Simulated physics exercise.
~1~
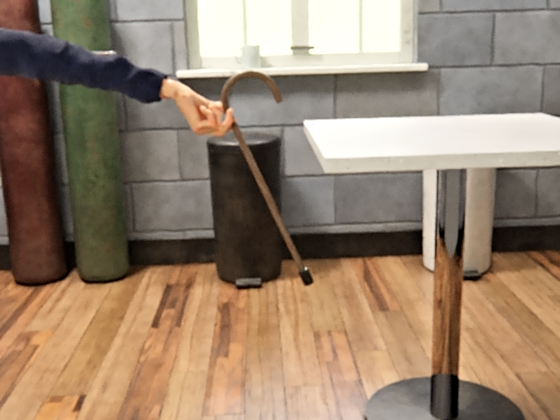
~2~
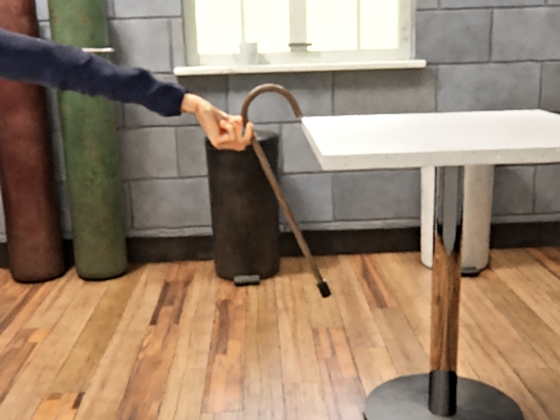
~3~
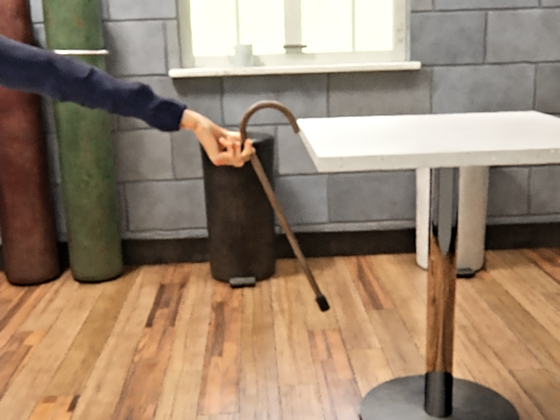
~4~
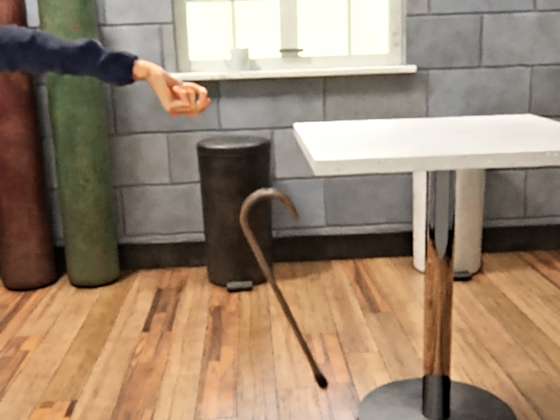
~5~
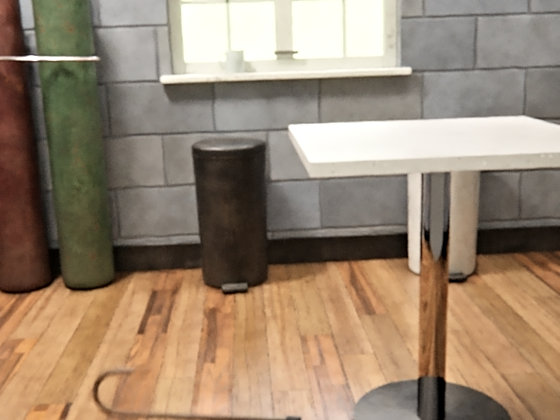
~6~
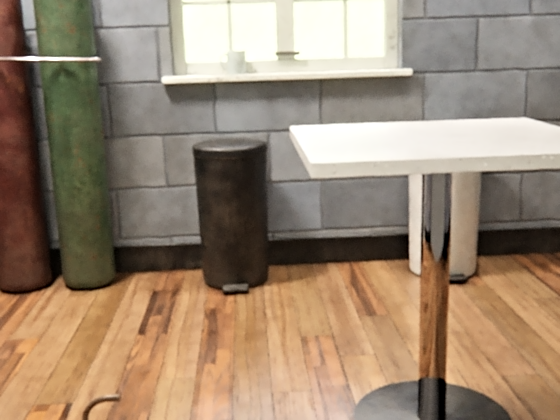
A brown cane with a curved handle dangles from the hand of a dark-blue-sleeved arm reaching in from the left, in a room seen from the front by a slightly swaying camera. A white-topped table on a metal post stands at right, with a dark bin, grey block wall and bright window behind, and red and green cylinders at left. The hand moves the cane right and brings its crook to the table's left end. It lets go and draws back, and the cane drops upright. The cane topples onto the wooden floor and slides left, leaving only its crook visible at the bottom.
